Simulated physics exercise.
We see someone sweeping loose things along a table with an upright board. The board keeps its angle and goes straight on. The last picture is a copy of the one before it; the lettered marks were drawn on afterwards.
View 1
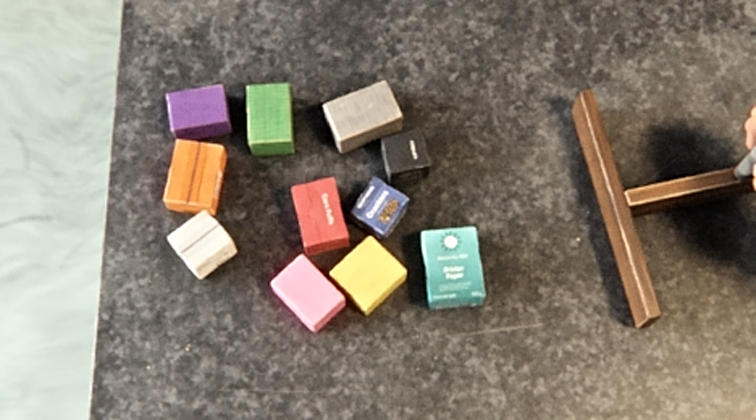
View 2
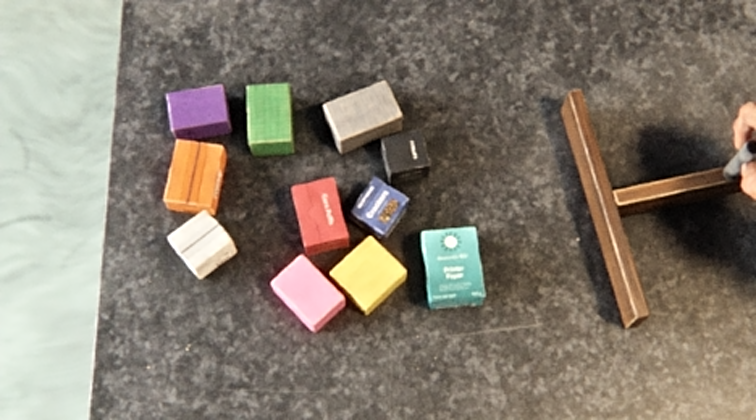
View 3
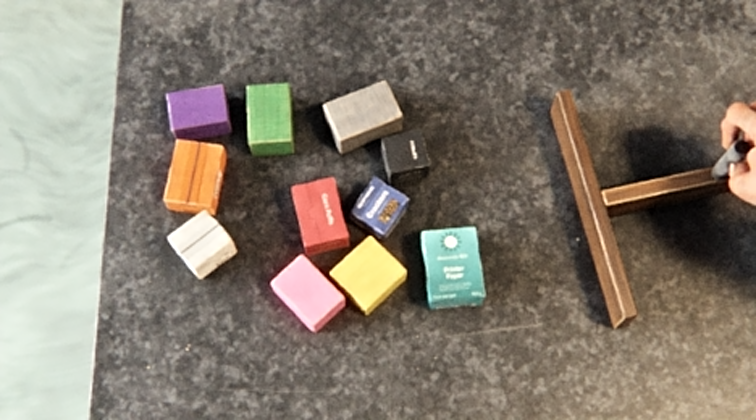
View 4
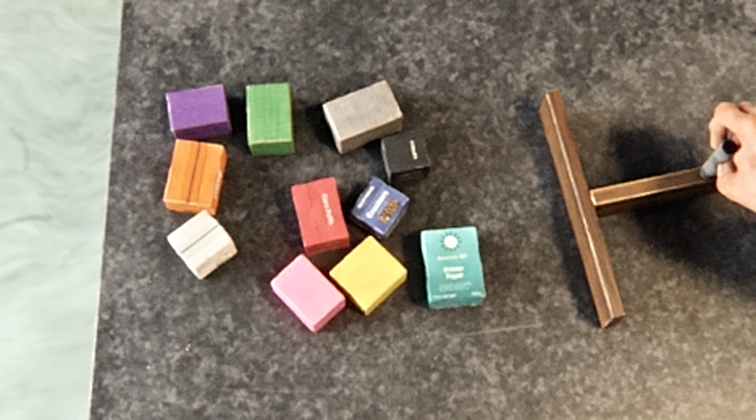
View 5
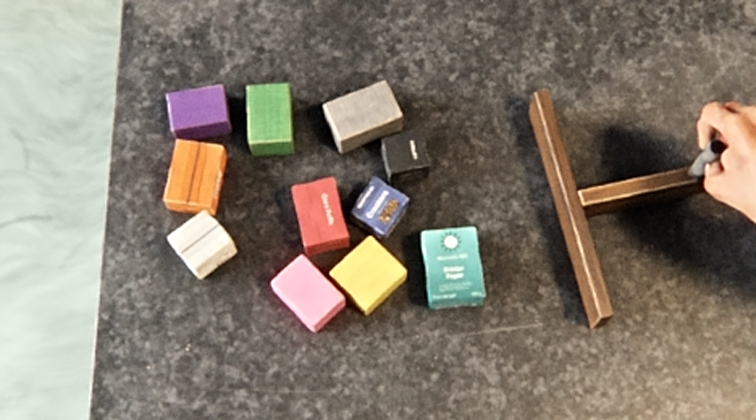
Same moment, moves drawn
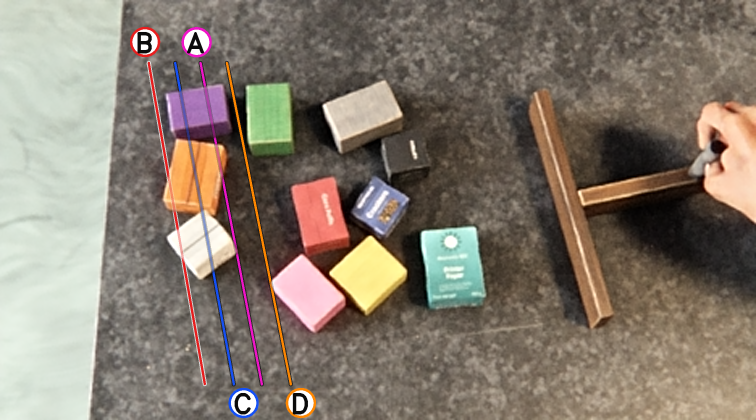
The footage shows a hand at the right sliding an upright wooden board on a handle slowly leftward across a dark speckled tabletop, while a loose group of colourful blocks and small boxes on the left stays still, untouched.
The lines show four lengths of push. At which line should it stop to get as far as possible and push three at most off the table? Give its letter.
A.
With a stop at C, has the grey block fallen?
By then, no.
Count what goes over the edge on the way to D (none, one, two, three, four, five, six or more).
One.
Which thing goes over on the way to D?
The purple block.
On the marked copy, A at (230, 216); B at (175, 216); C at (203, 216); D at (257, 217).
With A. Early on, board (448, 199); yellow block (360, 276); turquoise box (426, 272).
Further on, board (324, 199); purple block (155, 116); orange box (179, 183).
At the end, board (230, 198); purple block over the edge; orange box (108, 186); one fallen.
As for the rest, B drops five; C drops five; D is within the limit but short.
